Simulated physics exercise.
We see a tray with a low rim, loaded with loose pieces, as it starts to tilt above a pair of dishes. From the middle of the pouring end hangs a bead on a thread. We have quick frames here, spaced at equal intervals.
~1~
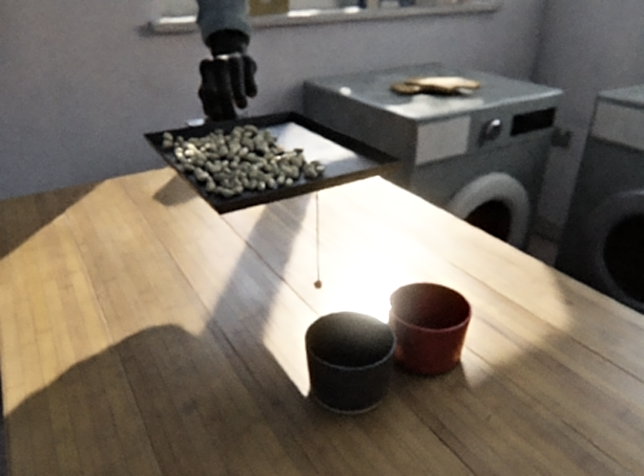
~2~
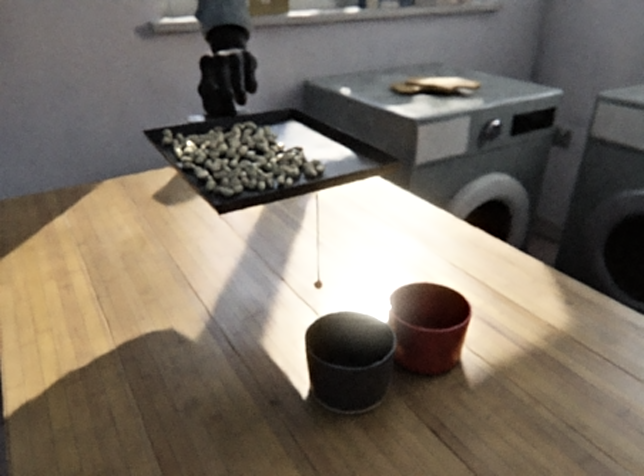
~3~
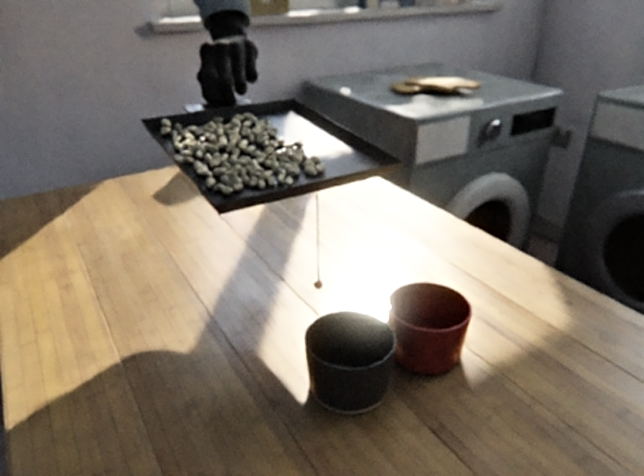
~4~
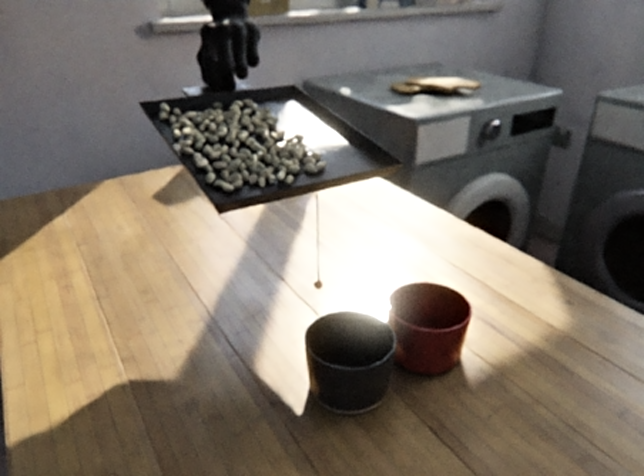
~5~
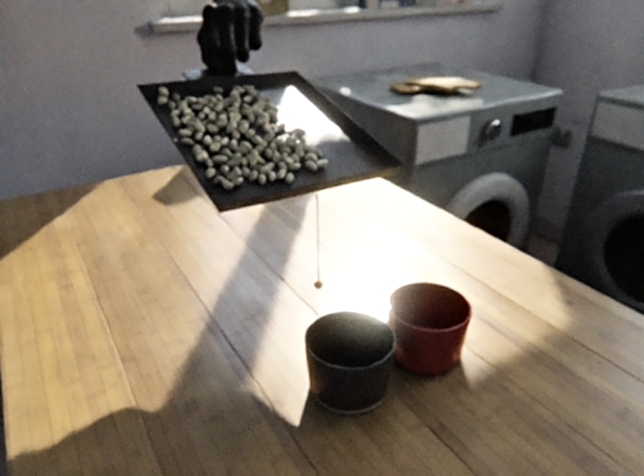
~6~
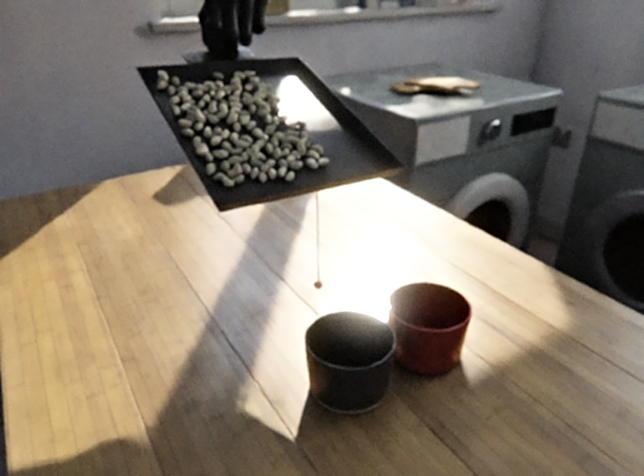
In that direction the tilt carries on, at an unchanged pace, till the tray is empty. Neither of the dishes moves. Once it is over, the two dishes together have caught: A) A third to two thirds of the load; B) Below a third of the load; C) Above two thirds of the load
(A) A third to two thirds of the load.
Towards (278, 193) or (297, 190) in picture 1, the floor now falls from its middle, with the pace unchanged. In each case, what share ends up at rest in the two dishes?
The share is 20 per cent in the first and 30 per cent in the second.
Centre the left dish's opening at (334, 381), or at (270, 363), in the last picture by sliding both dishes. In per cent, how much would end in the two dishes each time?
First position: Some 10 %; second position: Some 60 %.
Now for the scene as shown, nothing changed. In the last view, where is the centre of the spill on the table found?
Their middle ends up at roughly (307, 348).
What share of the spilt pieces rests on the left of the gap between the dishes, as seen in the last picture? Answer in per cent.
About 80 percent of the spill.
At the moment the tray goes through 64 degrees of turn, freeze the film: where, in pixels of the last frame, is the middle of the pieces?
In the last view, the load is centred close to (315, 179).
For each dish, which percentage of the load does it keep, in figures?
The left dish ends with 30 per cent of the load and the right dish with 10 per cent.
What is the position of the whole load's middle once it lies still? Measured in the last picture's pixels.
Near (354, 366).
Soon, tray tipped steeply; most on the tray; a stray few in the left dish; about a quarter in the air.
A while on, tray tipped past a quarter turn; about a quarter in the left dish; a small part in the right dish; about half outside both; about a quarter in the air.
Towards the end, tray tipped past a quarter turn; about a quarter in the left dish; a small part in the right dish; about two thirds outside both.
Finally, tray tipped past a quarter turn; about a quarter in the left dish; a small part in the right dish; about two thirds outside both.
